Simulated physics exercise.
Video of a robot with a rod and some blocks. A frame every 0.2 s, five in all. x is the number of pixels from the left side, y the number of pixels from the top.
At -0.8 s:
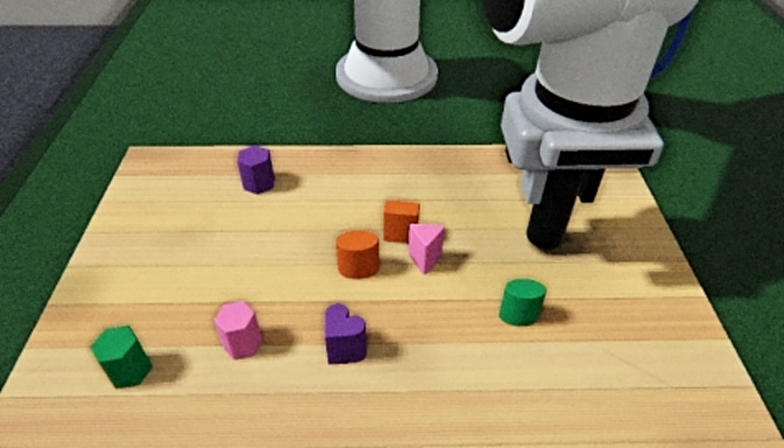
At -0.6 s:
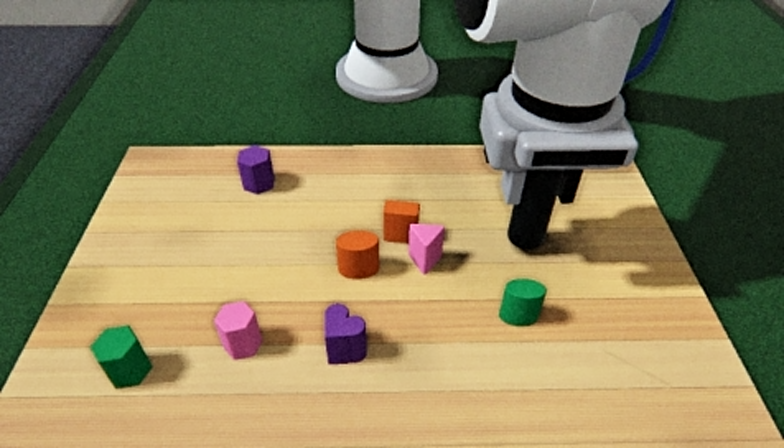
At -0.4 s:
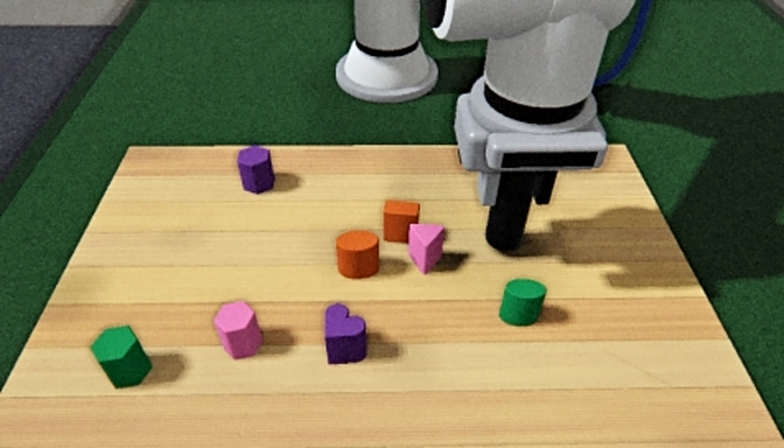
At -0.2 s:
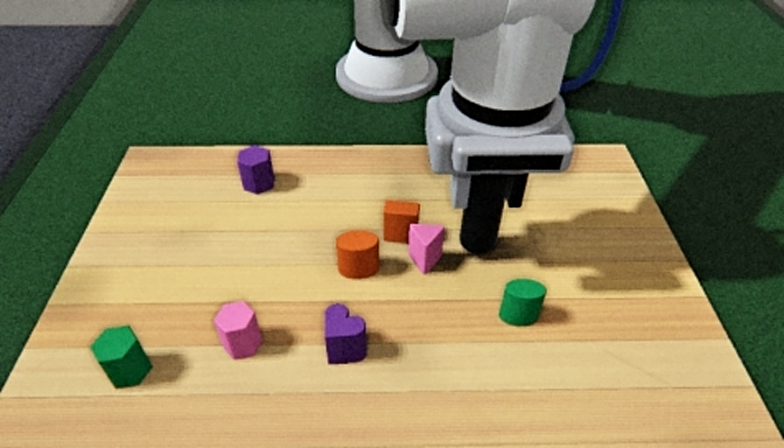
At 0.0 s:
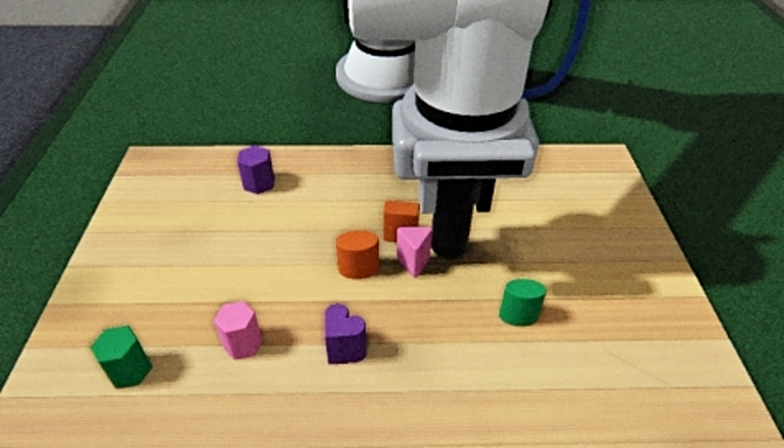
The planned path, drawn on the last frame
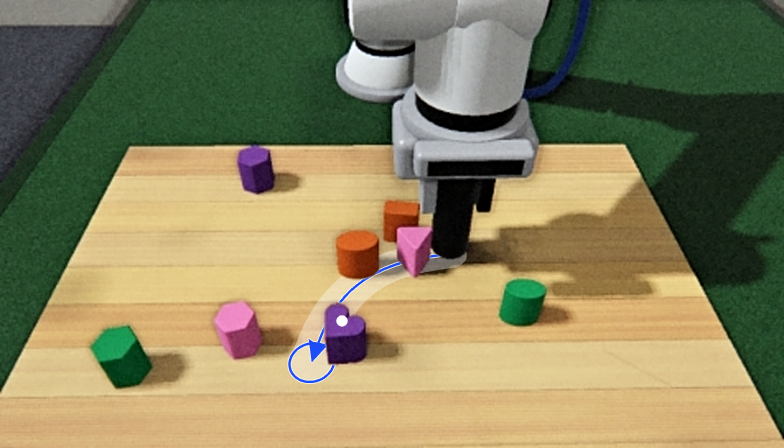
A robot arm slides its black rod left across the table and nudges the pink triangle.
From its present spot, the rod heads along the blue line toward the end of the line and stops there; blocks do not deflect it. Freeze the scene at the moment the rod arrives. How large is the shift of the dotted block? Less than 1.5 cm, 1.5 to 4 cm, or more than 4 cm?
Once the path is done, the dotted block lies 1.5 to 4 cm from its present place.
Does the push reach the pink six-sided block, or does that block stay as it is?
That block remains where it is.
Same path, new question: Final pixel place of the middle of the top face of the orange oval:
The answer is (314, 253).
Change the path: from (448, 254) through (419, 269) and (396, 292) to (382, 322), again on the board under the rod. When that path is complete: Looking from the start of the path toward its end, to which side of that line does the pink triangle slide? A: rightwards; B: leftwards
My answer is option A.
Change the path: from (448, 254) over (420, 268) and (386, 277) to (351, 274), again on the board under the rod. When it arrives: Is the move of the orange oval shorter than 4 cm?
No
The line goes from (448, 254) through (387, 268) and (339, 304) to (312, 362); the dot is on the purple heart.
The first path, step by step. One third of the way, rod (386, 261); orange oval (338, 246), turned 55° clockwise; pink triangle (367, 258), turned 90° anticlockwise.
Two thirds of the way, rod (338, 298); purple heart (341, 326), turned 20° anticlockwise; orange oval (314, 253); pink triangle (322, 301), turned 95° anticlockwise.
At the end, rod (311, 355); pink six-sided block unmoved; purple heart (342, 348), turned 105° anticlockwise; orange oval (314, 253), turned 130° clockwise; orange rectangle unmoved; pink triangle (290, 365), turned 105° anticlockwise.
